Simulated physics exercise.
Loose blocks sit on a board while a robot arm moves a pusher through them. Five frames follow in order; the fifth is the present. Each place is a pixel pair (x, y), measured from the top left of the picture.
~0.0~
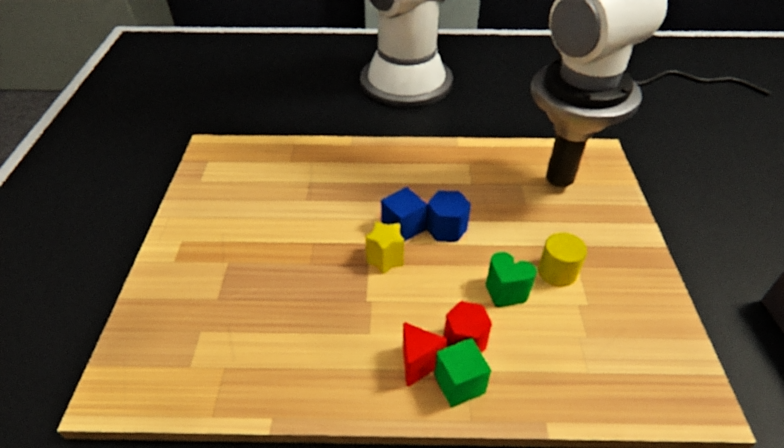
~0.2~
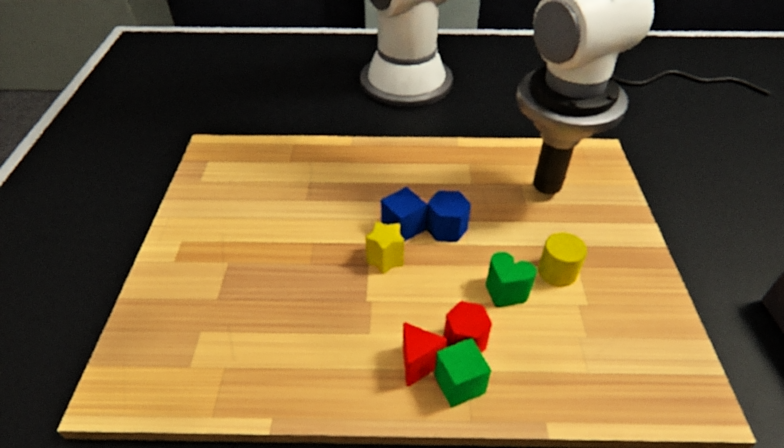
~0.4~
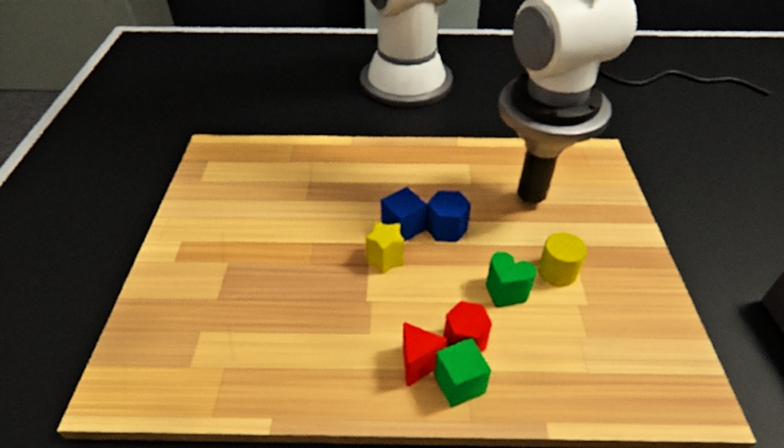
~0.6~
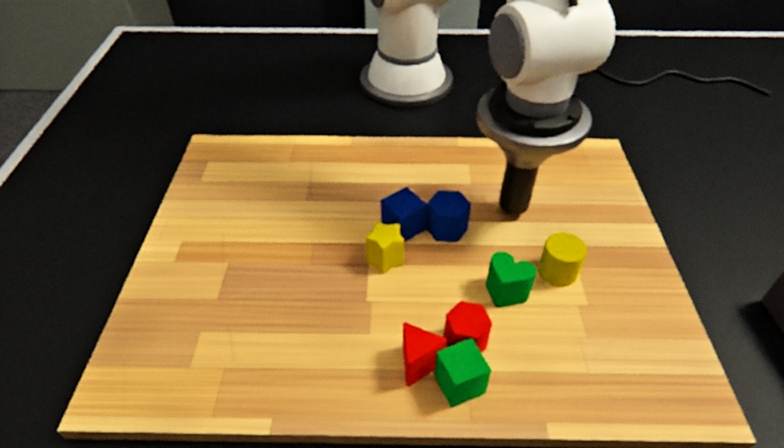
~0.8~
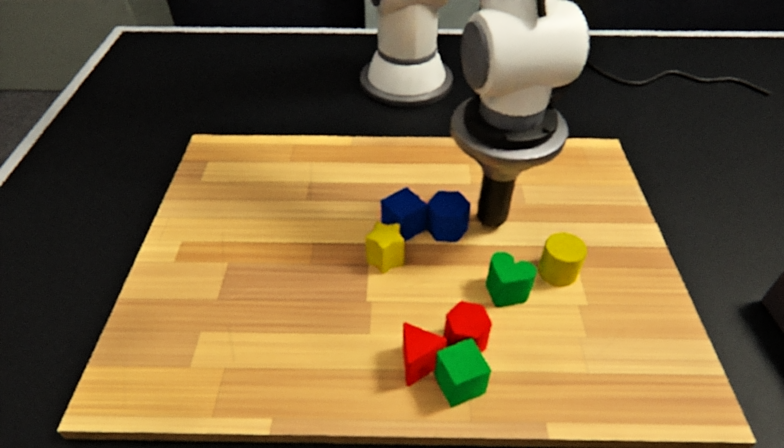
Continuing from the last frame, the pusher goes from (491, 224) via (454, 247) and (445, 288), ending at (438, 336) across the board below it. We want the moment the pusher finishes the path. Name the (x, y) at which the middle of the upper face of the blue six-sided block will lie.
It should be at (424, 209) by then.
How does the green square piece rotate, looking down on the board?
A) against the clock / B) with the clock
My answer is option B.
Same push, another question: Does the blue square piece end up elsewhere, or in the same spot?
It gets pushed out of place.
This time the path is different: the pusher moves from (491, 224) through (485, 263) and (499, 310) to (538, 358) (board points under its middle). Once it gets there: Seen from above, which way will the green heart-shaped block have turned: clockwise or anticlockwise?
Looking down, my answer is that the green heart-shaped block rotates anticlockwise.
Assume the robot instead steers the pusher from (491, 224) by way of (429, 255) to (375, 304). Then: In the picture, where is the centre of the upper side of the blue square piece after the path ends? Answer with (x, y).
The answer is (373, 196).
The first path, step by step. One third of the way, pusher (455, 240); blue square piece (384, 199); blue six-sided block (424, 209), turned 55° clockwise.
Two thirds of the way, pusher (446, 282); blue square piece (384, 199); blue six-sided block (424, 209), turned 55° clockwise.
At the end, pusher (438, 330); blue square piece (384, 199); blue six-sided block (424, 209), turned 55° clockwise; green square piece (468, 365), turned 20° clockwise; red six-sided block (478, 328), turned 15° anticlockwise.
